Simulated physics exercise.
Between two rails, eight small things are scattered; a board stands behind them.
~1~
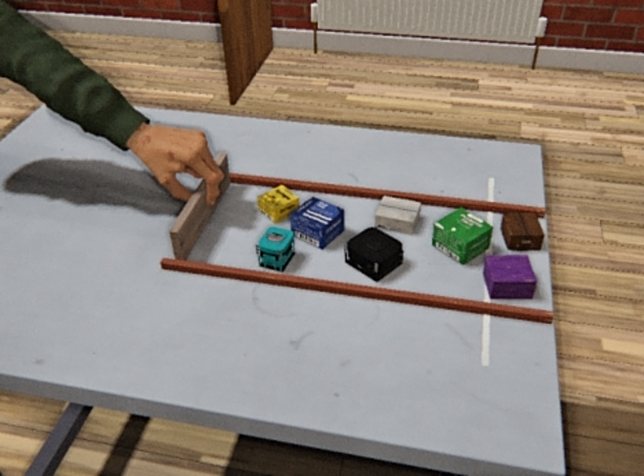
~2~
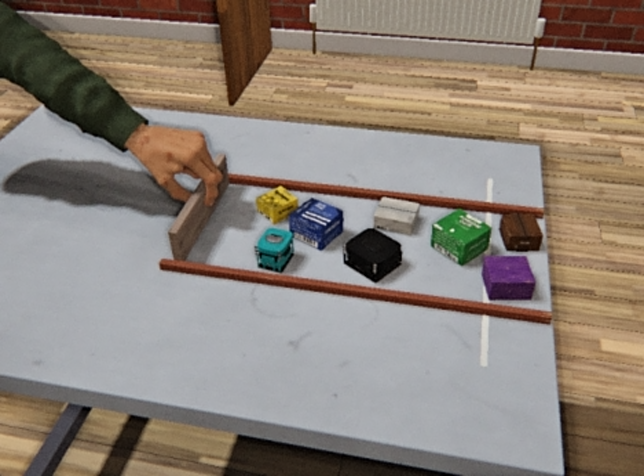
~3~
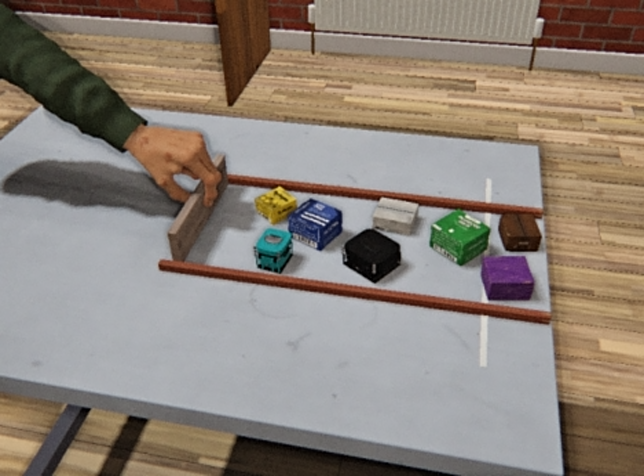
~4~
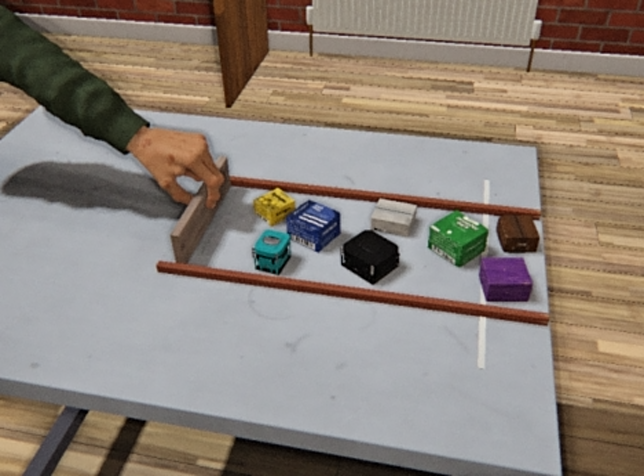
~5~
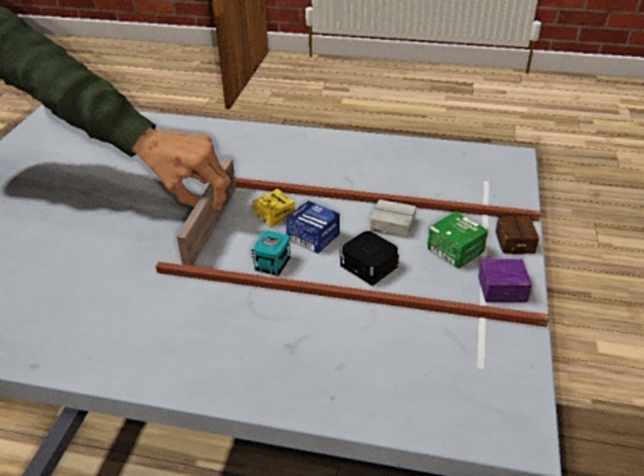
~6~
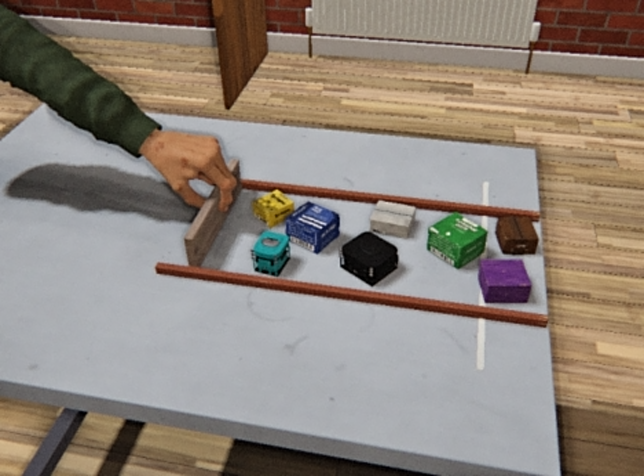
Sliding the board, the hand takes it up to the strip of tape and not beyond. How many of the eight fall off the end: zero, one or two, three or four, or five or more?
Gone: Three, perhaps four.
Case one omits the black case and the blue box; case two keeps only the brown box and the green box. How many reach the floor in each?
In the first try 1, in the other 1.
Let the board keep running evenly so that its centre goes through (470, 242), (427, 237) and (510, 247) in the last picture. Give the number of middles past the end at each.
That makes 3, 0, 5.
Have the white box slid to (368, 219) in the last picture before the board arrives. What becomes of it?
This time it stays where it is.
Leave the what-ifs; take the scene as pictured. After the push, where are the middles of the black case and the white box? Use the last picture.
First (546, 283), then (538, 243).
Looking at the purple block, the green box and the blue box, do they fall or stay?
I reckon the purple block takes a fall, the green box takes a fall and the blue box is still there.
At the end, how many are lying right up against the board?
I count 3 of them.
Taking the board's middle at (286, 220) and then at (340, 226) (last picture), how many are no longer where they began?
Counts: 3 and 5.
Soon after, none off yet; brown box at rest near (516, 236); purple block at rest near (504, 281); green box at rest near (457, 240).
After that, none off yet; brown box at rest near (516, 236); purple block moving near (510, 284); green box displaced about its own width near (484, 250).
In the end, the number that fall off is three or four; gone, green box, purple block and brown box.
